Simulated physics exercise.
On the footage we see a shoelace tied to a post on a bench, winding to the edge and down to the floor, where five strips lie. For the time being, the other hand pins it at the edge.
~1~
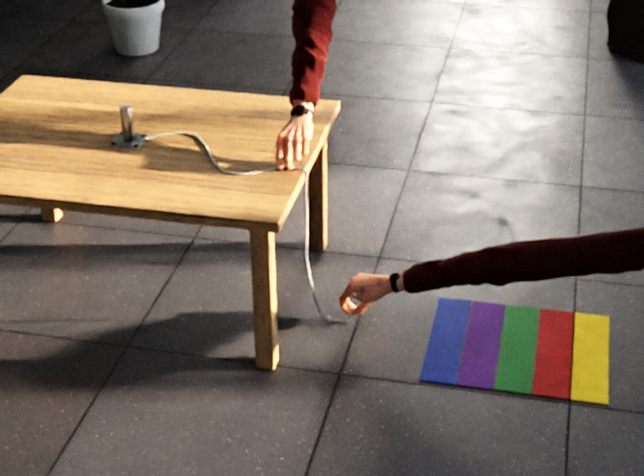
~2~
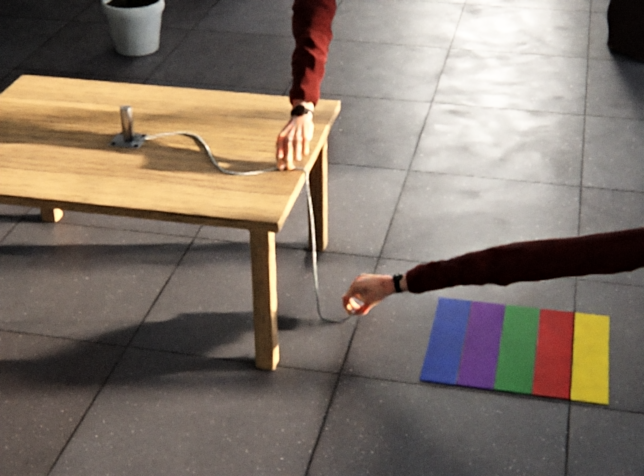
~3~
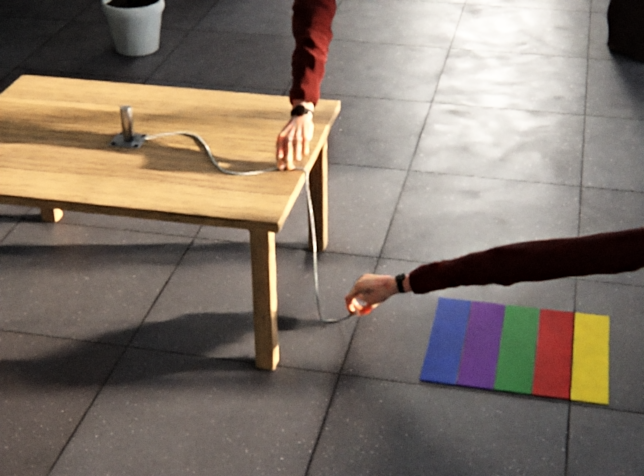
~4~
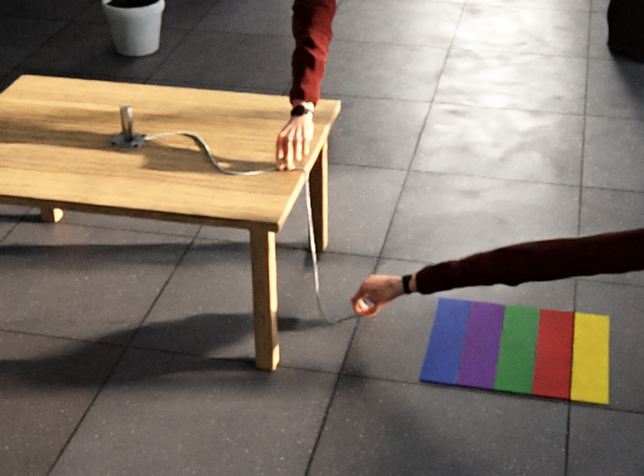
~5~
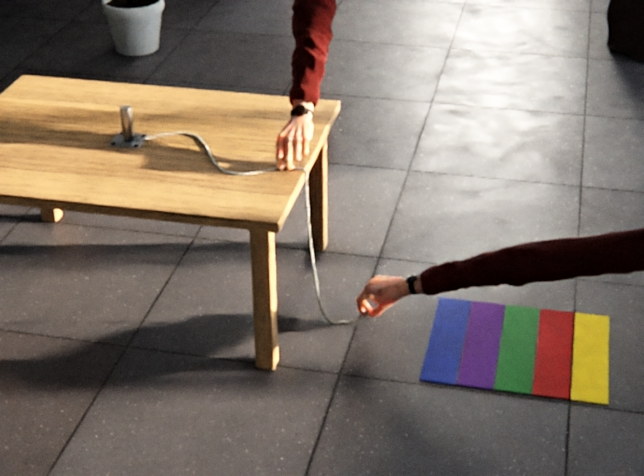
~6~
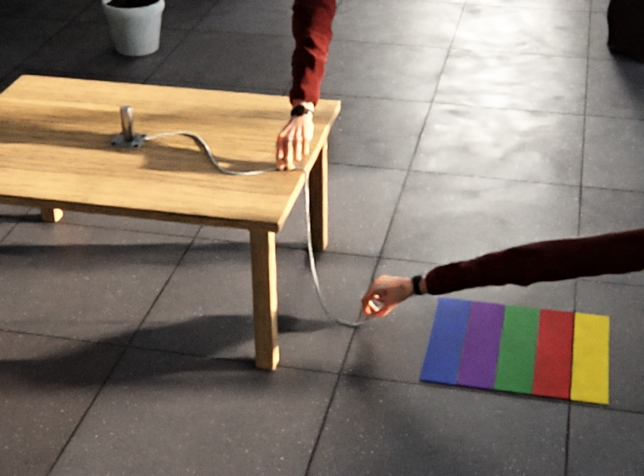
On a dark tiled floor beside a wooden bench, one hand pinned a shoelace at the edge while another, holding its low end, inched slightly right toward five coloured strips, the lace swaying a little.
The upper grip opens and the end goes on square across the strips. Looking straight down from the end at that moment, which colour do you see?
You see green.
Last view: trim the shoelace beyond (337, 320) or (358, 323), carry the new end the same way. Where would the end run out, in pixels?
Try one: (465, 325); try two: (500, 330).
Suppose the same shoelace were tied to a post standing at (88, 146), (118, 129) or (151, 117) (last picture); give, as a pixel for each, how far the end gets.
One per try, in order: (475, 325), (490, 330), (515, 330).
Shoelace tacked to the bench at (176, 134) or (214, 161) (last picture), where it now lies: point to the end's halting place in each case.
(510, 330); (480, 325).
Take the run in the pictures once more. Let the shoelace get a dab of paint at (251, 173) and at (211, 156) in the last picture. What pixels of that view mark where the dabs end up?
The first lands at (302, 166), while the second lands at (241, 156).
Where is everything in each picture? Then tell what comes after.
End (350, 312); blue (441, 366); purple (477, 371); green (514, 375); red (552, 380); yellow (590, 385), in the first frame.
End (353, 312); shoelace through (171, 134) (209, 152) (247, 174) (307, 185) (313, 246) (318, 308), in the second frame.
End (356, 312), in the third frame.
End (362, 313); shoelace through (171, 134) (209, 152) (247, 174) (306, 185) (313, 247) (319, 308), in the fourth frame.
End (367, 314), in the fifth frame.
End (372, 314); shoelace through (171, 134) (209, 152) (247, 174) (306, 185) (310, 246) (324, 308), in the sixth frame.
Early on, end near (449, 323); over blue.
Midway, end near (495, 329); over purple.
At the end of the slack, end near (521, 332); over green. The green one.
